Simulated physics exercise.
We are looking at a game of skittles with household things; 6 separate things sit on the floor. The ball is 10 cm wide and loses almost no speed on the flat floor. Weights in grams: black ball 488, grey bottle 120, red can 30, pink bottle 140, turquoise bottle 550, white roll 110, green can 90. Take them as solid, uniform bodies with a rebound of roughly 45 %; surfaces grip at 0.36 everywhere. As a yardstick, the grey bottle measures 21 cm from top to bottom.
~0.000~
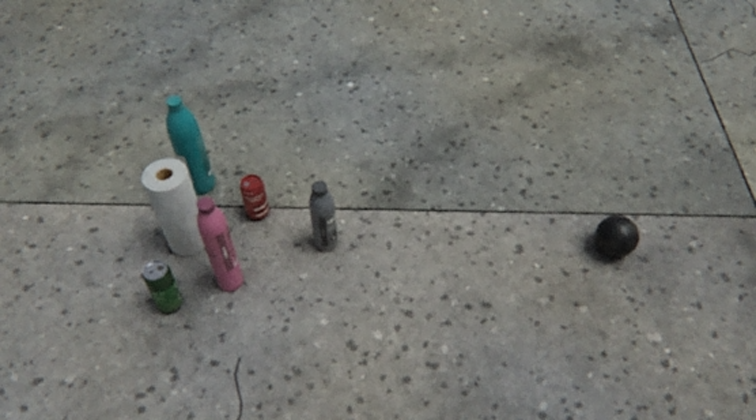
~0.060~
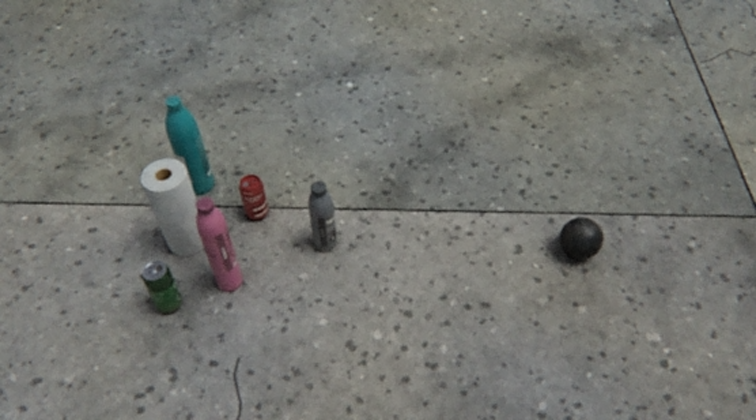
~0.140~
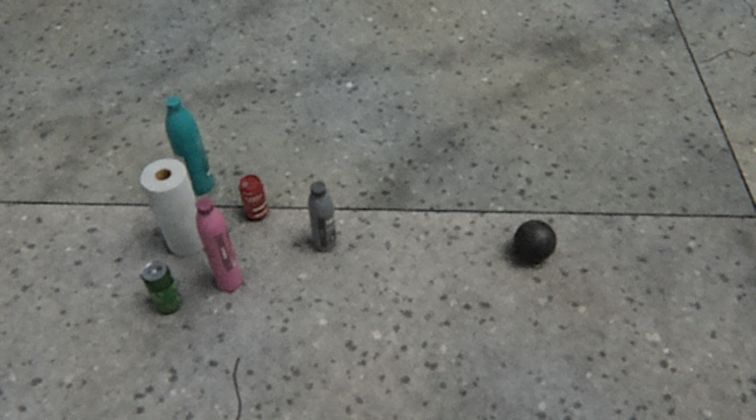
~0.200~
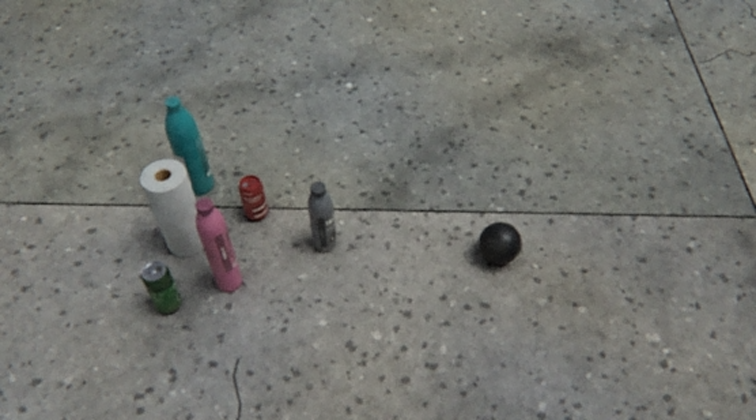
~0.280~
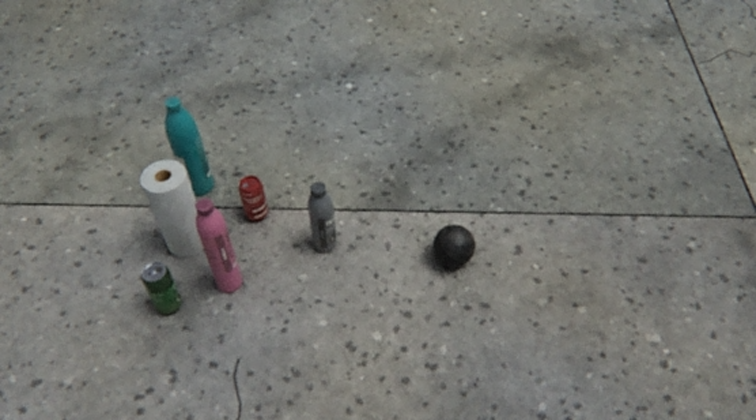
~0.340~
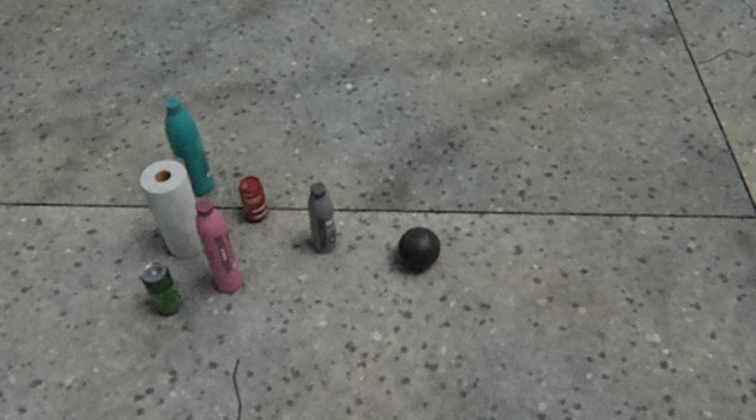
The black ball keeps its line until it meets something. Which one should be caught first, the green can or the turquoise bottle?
It is the former, the green can.
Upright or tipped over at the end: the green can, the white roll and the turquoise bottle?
The green can topples; the white roll keeps standing; the turquoise bottle keeps standing.
After 0.84 s, 103 cm rolled; black ball near (184, 276); green can 8° off upright near (139, 304); grey bottle on its side; pink bottle 52° off upright.
After 1.34 s, 135 cm rolled; black ball near (43, 298); green can on its side near (104, 364); grey bottle on its side; pink bottle on its side.
After 2.84 s, green can on its side near (102, 363); grey bottle on its side; pink bottle on its side.
In the end (4.0 s), toppled on the floor, grey bottle, pink bottle and green can; the other 3 under 8 cm from the start. At the end, from the last picture's camera, green can near (105, 364), turquoise bottle near (187, 147). Green can went at 1.00 s; turquoise bottle was never lost.
